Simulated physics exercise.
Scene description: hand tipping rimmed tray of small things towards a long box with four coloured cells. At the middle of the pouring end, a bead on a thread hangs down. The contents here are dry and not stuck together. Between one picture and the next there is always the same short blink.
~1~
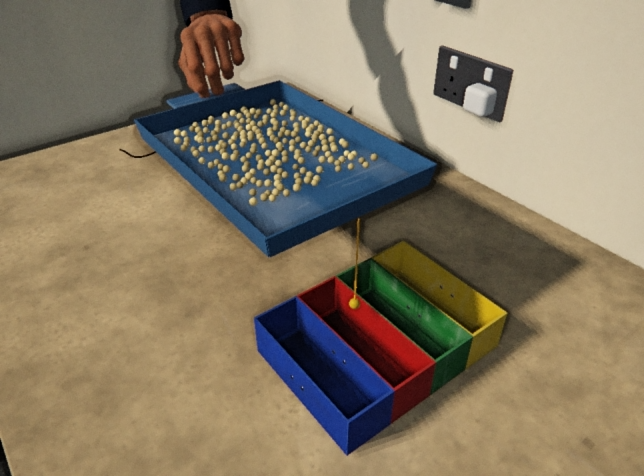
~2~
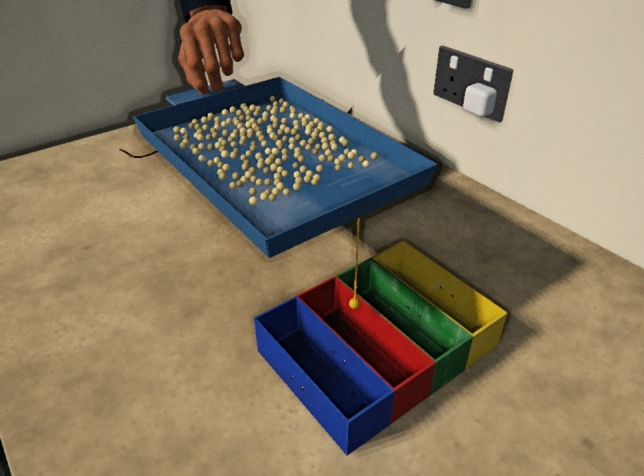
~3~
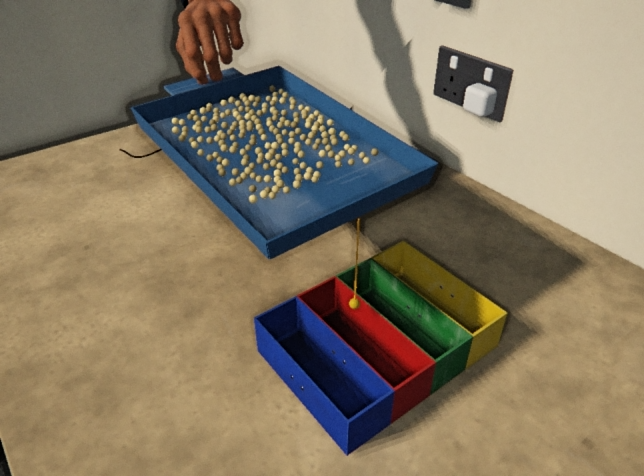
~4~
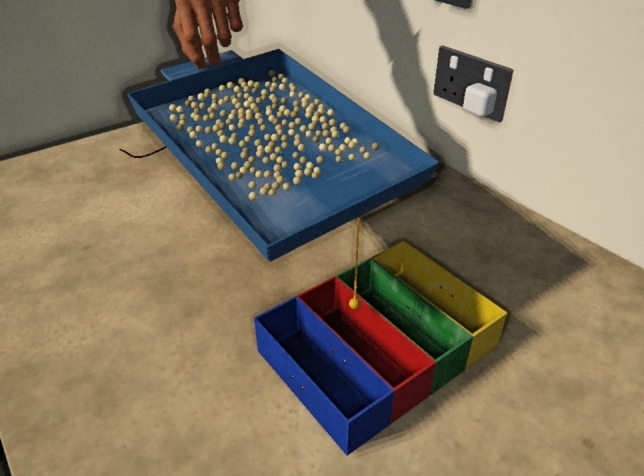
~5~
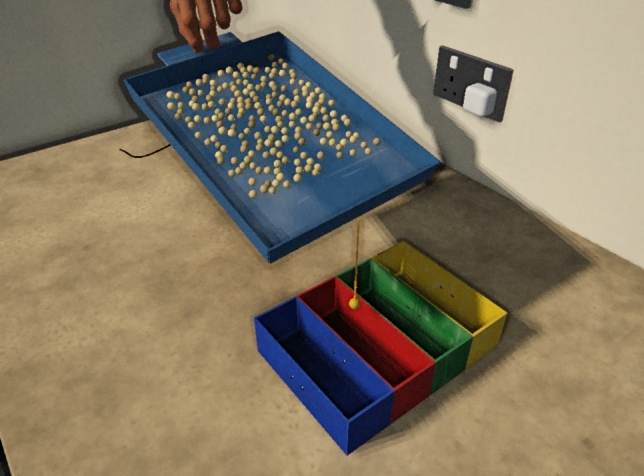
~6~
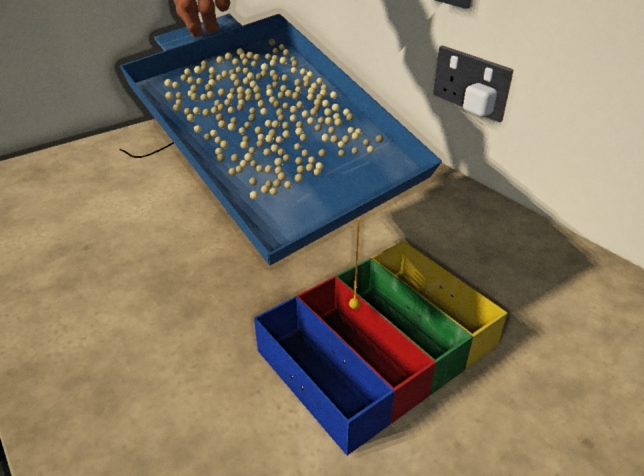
A hand at the upper left holds the back of a blue rimmed tray of pale round beans, seen from above on a mottled brown countertop by a wall socket. Below its front edge, a yellow bead hangs on a thread over a box with blue, red, green and yellow cells. The hand steadily raises the tray's back, leaning it slightly toward its left front corner, while the camera stays still.
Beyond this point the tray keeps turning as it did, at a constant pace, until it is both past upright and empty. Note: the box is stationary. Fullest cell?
Fullest: Blue.
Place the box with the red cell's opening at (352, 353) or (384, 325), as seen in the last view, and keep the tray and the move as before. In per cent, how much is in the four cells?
First some 90, then 20 per cent.
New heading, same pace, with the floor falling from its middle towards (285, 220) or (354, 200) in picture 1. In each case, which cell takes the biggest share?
Try 1 - that blue cell / try 2 - that green cell.
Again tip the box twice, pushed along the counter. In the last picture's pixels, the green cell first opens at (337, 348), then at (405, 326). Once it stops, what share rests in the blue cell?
Trial 1 0%, trial 2 70%.
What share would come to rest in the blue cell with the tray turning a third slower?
Close to 40 per cent.
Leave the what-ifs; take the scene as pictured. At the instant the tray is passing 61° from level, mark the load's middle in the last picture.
Near (303, 236).
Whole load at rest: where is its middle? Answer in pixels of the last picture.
Last view, centre at rest - approx. (321, 408).
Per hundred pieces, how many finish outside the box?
Near 50 in a hundred.
Shortly afterwards, tray tipped steeply; the bulk on the tray; only a few in the blue cell; a little falling or outside the box.
Next, tray tipped right over; near two thirds on the tray; a little in the blue cell; near a quarter falling or outside the box.
Some moments later, tray tipped past a quarter turn; near half in the blue cell; only a few in the red cell; near half falling or outside the box.
In the end, tray tipped past a quarter turn; near half in the blue cell; only a few in the red cell; none at all in the green cell; none at all in the yellow cell; near half outside the box.
